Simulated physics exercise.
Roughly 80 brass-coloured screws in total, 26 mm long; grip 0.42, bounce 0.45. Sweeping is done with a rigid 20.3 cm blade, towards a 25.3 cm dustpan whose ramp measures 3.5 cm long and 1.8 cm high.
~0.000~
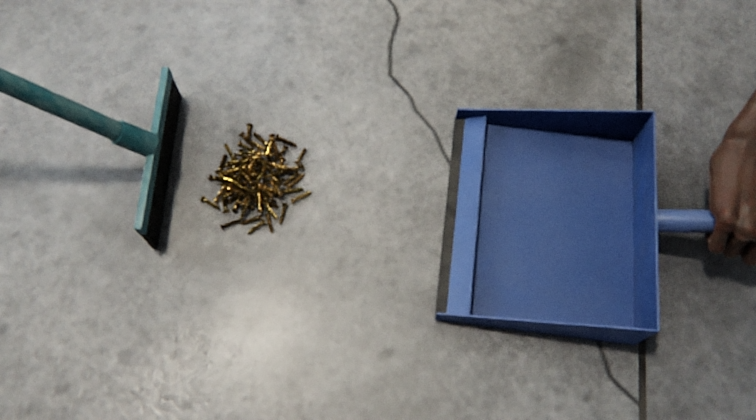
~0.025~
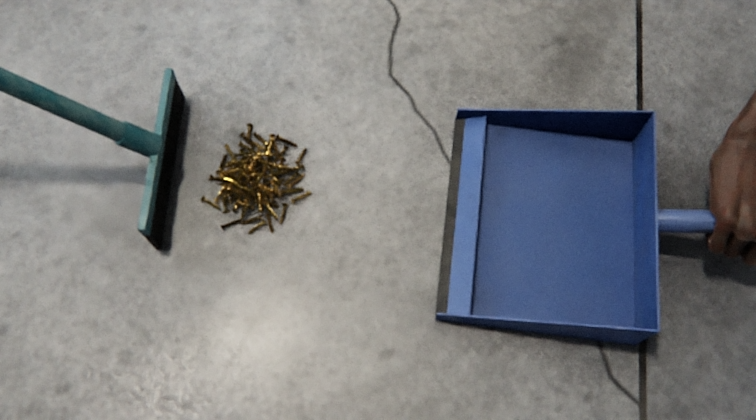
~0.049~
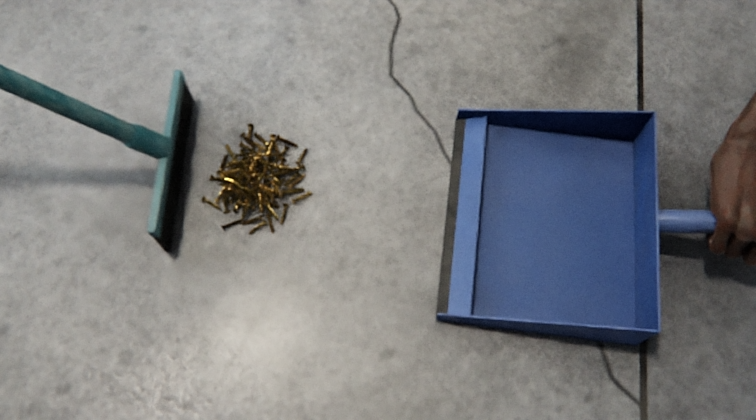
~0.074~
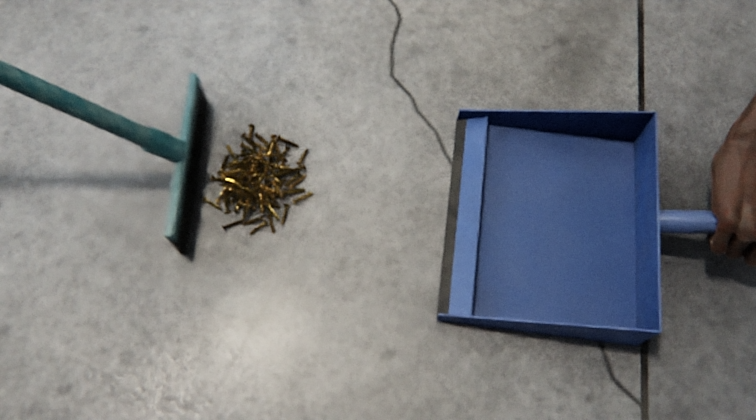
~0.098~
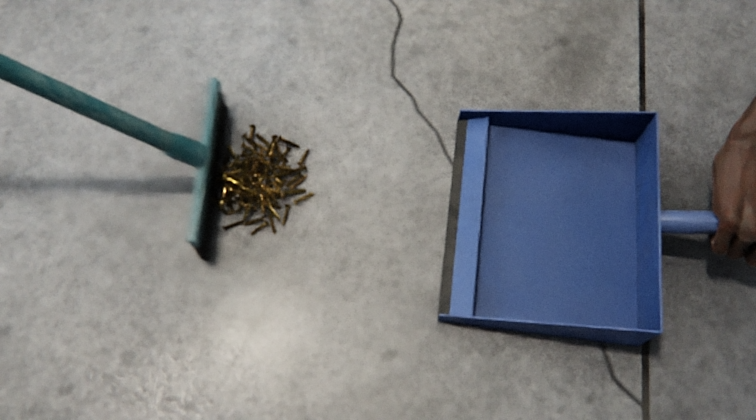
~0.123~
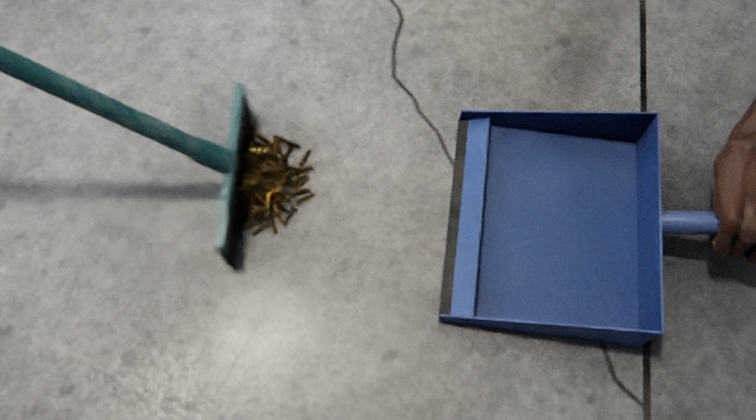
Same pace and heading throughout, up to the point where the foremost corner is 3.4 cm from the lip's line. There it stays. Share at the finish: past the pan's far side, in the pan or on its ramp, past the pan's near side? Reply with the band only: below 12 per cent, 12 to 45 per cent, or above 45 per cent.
Far side: Below 12 per cent; pan: Above 45 per cent; near side: Below 12 per cent.
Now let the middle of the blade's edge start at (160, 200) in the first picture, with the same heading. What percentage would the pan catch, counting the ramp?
35 per cent, roughly.
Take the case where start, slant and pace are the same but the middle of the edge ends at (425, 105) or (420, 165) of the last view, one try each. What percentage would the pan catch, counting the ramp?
Some 25 and 45 per cent.
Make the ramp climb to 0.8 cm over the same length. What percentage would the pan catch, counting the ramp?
That would give something like 75 per cent.
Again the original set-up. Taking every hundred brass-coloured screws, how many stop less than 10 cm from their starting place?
That share is some 0 percent.
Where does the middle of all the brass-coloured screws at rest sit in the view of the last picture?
When it all comes to rest, the middle is near (455, 212).
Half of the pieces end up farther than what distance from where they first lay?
Around 24 centimetres.
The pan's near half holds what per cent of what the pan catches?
I'd put it at around 50 per cent.
Then, at 0.23 s, middle of the blade 13 cm from the lip; 0 % over the lip, far side 0 %, near side 0 %.
After 0.29 s, middle of the blade 7 cm from the lip; 0 % over the lip, far side 0 %, near side 0 %.
After 0.50 s, middle of the blade 4 cm from the lip; 60 % over the lip, far side 0 %, near side 0 %.
At rest (1.6 s), far side 0 %, pan 55 %, near side 0 %, in front of the lip or behind the blade 45 %.
